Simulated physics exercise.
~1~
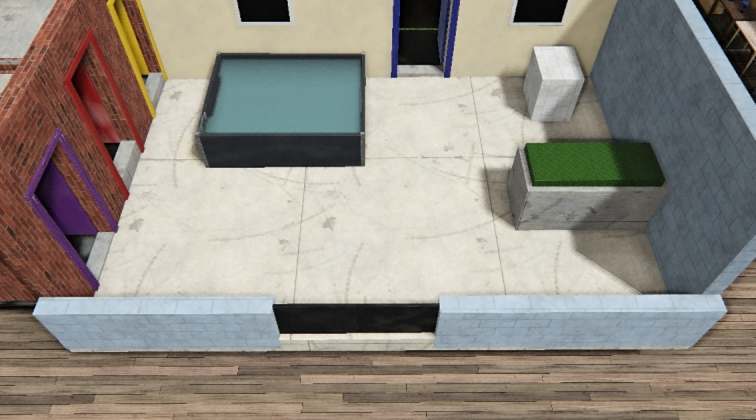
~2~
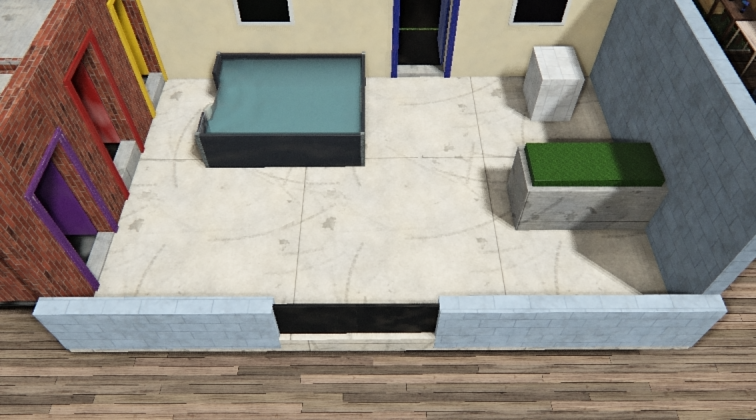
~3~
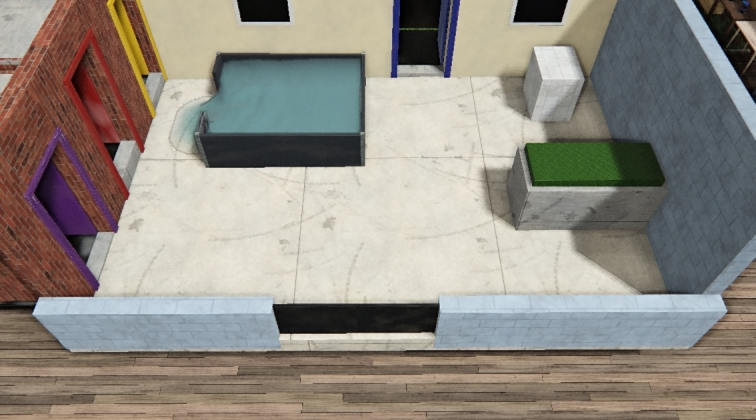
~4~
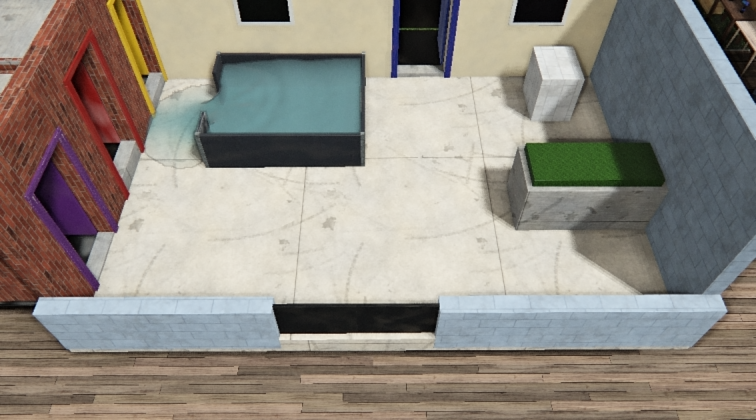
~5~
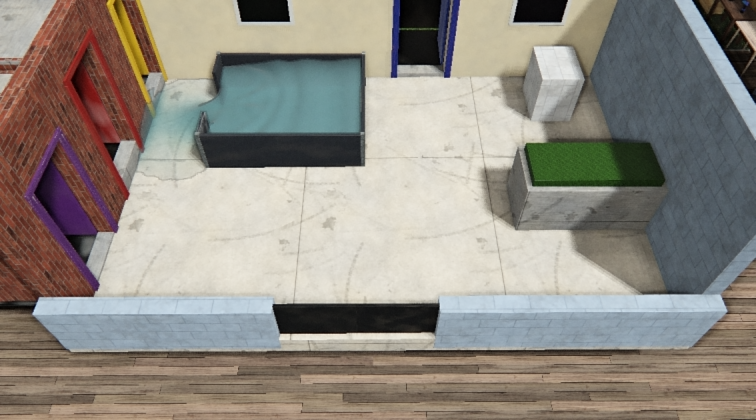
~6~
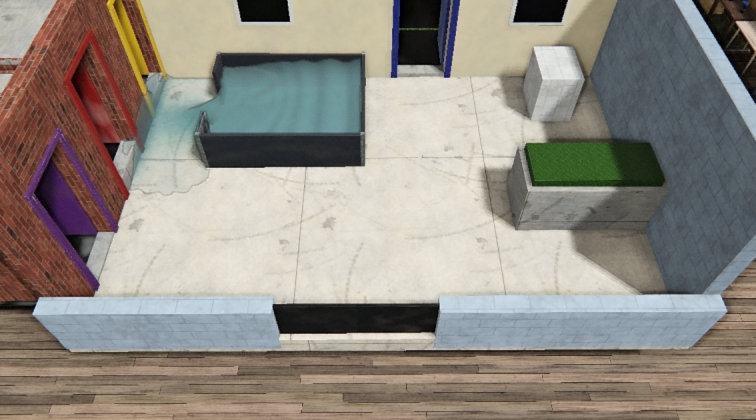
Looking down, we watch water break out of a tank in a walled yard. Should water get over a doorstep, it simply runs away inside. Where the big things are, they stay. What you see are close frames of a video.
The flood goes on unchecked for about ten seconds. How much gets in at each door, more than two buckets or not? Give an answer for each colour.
The blue door gets two buckets or less; the purple door gets more than two; the red door gets two buckets or less; the yellow door gets more than two.
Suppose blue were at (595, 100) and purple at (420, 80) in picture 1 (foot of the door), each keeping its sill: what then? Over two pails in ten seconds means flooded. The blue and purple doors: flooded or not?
So the blue one keeps within it while the purple one keeps within it.
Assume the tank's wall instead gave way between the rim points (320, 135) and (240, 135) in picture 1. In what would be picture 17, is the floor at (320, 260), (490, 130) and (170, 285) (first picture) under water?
Taking the spots in turn: Swamped, untouched and swamped.
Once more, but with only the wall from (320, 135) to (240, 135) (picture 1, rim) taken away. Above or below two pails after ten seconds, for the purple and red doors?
I think the purple door crosses the limit and the red door remains below the limit.
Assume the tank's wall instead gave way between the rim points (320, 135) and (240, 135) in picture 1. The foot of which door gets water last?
That's the one in blue.
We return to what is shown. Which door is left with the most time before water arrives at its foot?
My answer: The door marked blue.
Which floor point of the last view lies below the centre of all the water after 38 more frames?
The spot I would choose is (279, 169).
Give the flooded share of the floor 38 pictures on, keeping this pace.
The answer is around 80 per cent.
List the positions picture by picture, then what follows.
In the first picture, still water in the open tank at (287, 95).
In the second picture, water pours out at (217, 115) and has run to a hidden place.
In the third picture, water pours out at (217, 115) and has run to (174, 140).
In the fourth picture, the front is at (159, 105), out from the gap at (217, 115).
In the fifth picture, the front is at (138, 166), out from the gap at (217, 115).
In the sixth picture, the front is at (132, 185), out from the gap at (217, 114).
A moment on, water covers 10 % of the floor; the blue door not reached, the purple door wet at the sill, nothing in, the red door wet at the sill, nothing in, the yellow door over two buckets in.
Next, water covers 25 % of the floor; the blue door not reached, the purple door wet at the sill, nothing in, the red door wet at the sill, nothing in, the yellow door far over two buckets in.
Then, water covers 40 % of the floor; the blue door wet at the sill, nothing in, the purple door under two buckets in, the red door under two buckets in, the yellow door far over two buckets in.
Later, water covers 80 % of the floor; the blue door wet at the sill, nothing in, the purple door under two buckets in, the red door under two buckets in, the yellow door far over two buckets in.
In the end, water covers 100 % of the floor; the blue door wet at the sill, nothing in, the purple door over two buckets in, the red door under two buckets in, the yellow door far over two buckets in.
